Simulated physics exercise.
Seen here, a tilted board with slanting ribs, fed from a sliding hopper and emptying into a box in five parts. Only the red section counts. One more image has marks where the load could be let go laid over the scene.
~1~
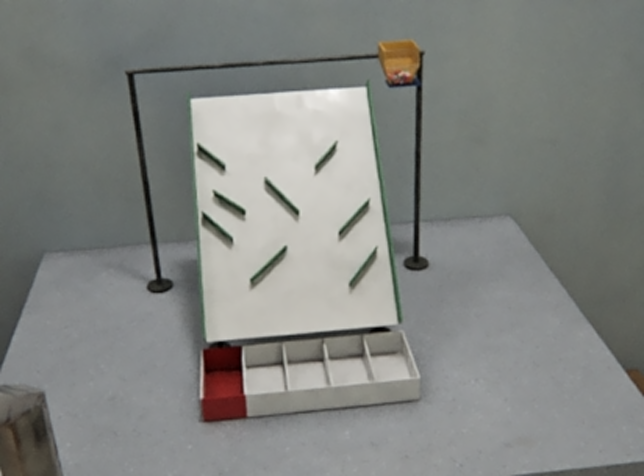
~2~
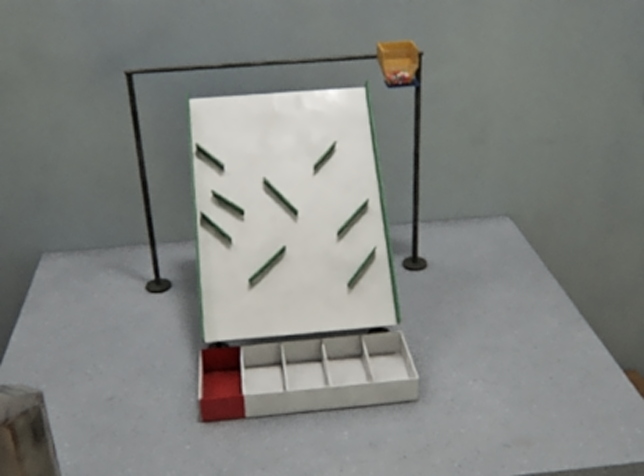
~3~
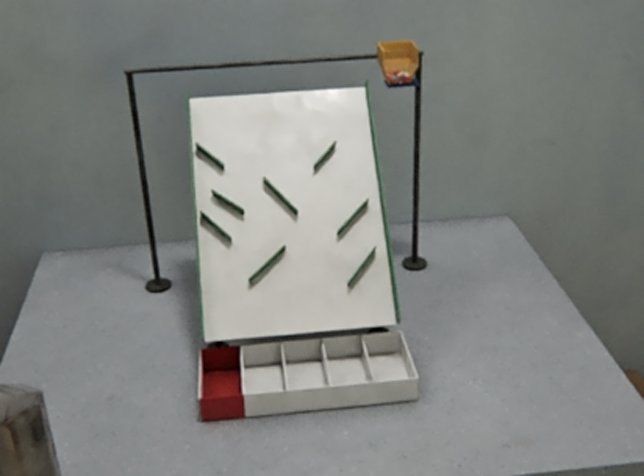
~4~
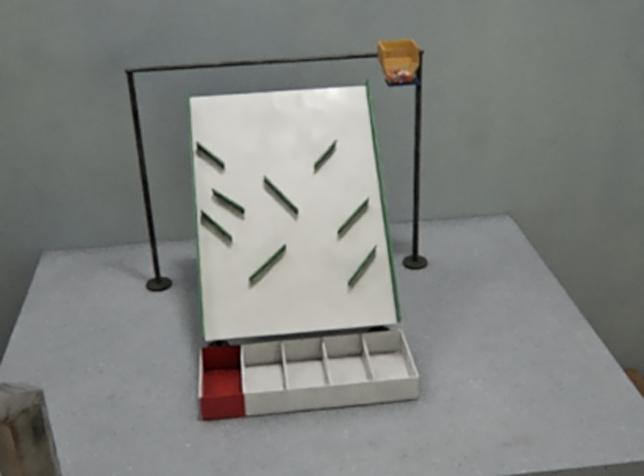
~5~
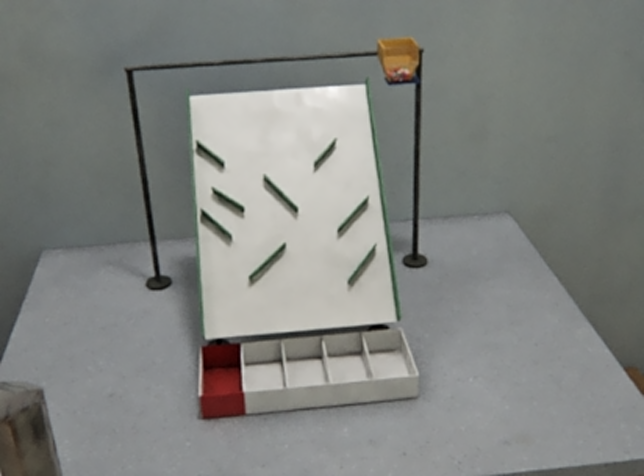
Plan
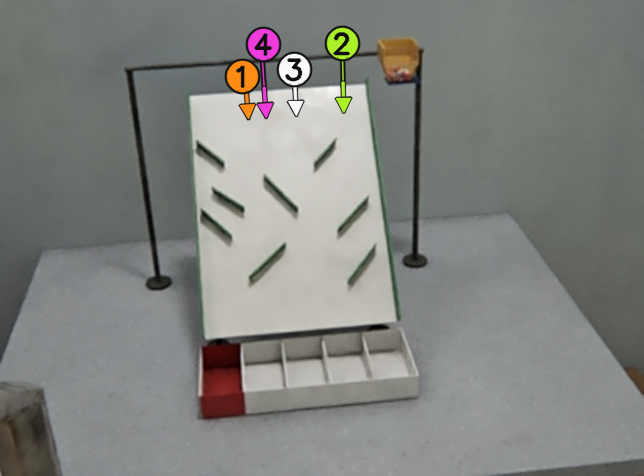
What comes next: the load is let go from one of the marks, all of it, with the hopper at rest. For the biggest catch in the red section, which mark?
I would pick mark 1.
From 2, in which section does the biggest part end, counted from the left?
The third from the left.
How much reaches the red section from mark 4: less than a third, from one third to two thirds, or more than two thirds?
Mark 4 gives less than a third.
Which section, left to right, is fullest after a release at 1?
The first from the left.
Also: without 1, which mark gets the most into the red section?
Mark 4.
On the marked copy, mark 1 meets the board at (248, 113); mark 2 meets the board at (343, 107); mark 3 meets the board at (296, 110); mark 4 meets the board at (265, 112).
For mark 1, about half in the red section, about a third in other sections, a small part outside the box.
For mark 2, none in the red section, most in other sections, about a quarter outside the box.
For mark 3, none in the red section, most in other sections, about a quarter outside the box.
For mark 4, about a quarter in the red section, about half in other sections, about a quarter outside the box.
